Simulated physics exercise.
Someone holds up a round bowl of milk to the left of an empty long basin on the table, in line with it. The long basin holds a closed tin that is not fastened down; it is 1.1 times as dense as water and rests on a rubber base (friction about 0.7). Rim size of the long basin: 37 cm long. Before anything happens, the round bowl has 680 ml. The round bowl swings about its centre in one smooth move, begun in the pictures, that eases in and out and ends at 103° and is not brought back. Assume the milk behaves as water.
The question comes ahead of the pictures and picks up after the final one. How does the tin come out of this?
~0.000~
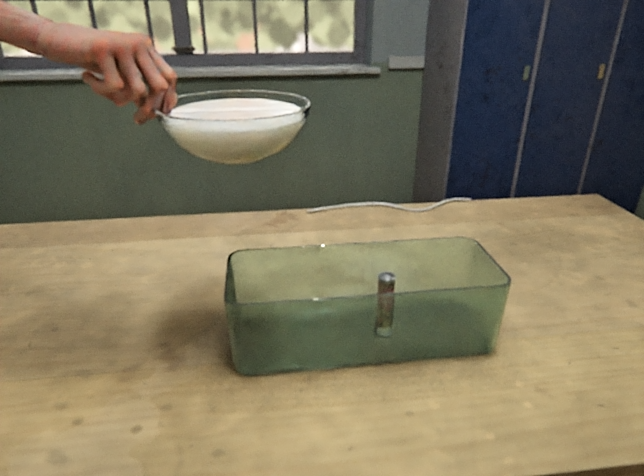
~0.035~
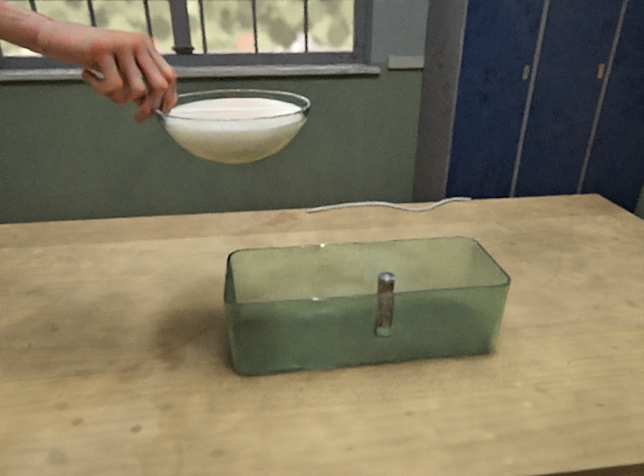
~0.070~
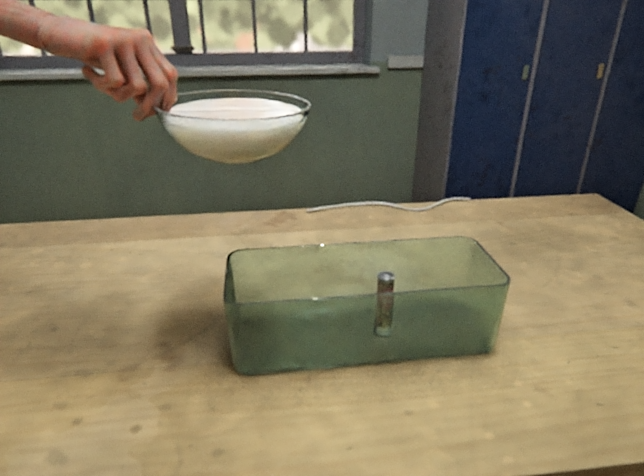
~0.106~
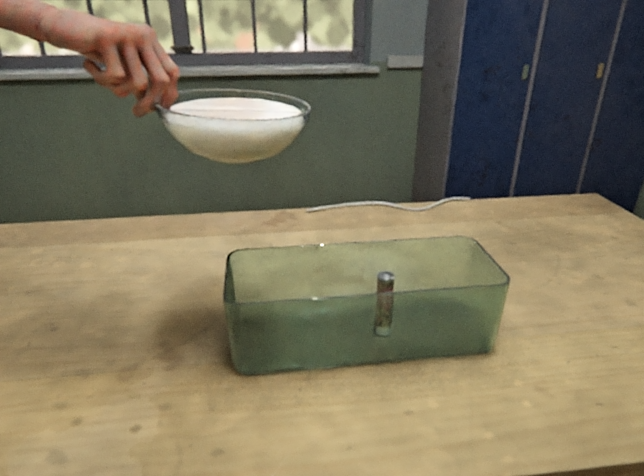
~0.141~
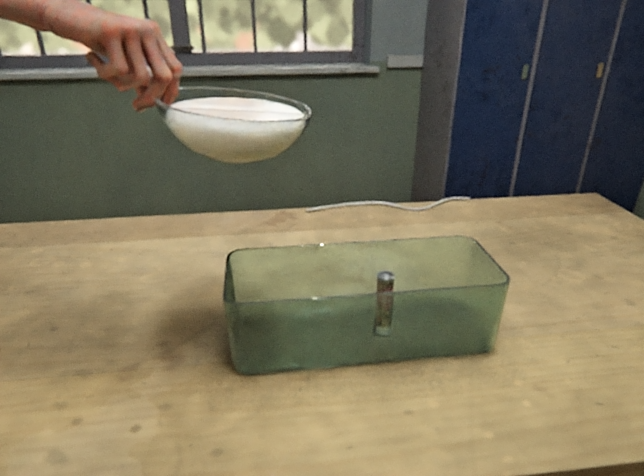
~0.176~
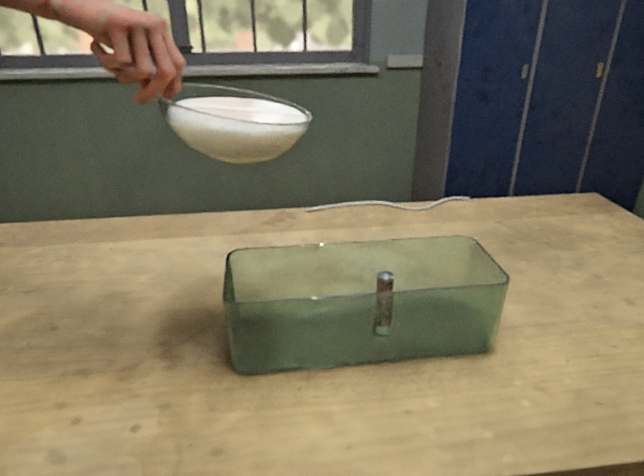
It ends up knocked down.
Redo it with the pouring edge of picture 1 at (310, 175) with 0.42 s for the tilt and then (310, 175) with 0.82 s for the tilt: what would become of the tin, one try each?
Run one: It tumbles. Run two: It does not tip.
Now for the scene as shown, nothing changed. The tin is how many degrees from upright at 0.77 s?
I'd put it at close to 40 degrees off upright.
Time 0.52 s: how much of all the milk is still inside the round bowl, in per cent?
About 20 percent.
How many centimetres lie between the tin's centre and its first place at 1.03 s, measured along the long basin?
About 6 cm.
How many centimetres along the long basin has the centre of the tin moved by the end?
All told, the tin's centre has moved close to 6.0 cm.
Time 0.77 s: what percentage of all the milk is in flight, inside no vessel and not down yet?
Airborne fraction: Approx. 3 %.
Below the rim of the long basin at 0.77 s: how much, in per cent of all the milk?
The fraction sits near 94 in a hundred.
By 0.52 s the tilt is 72° and 19 per cent is still to pour; the tin stands where it began.
By 0.77 s the tilt is 102° and 0 per cent is still to pour; the tin leans 38°.
By 1.03 s the tilt is 103° and 0 per cent is still to pour; the tin lies on its side.
By 1.32 s the tilt is 103° and 0 per cent is still to pour; the tin lies on its side.
At rest the tin lies on its side.
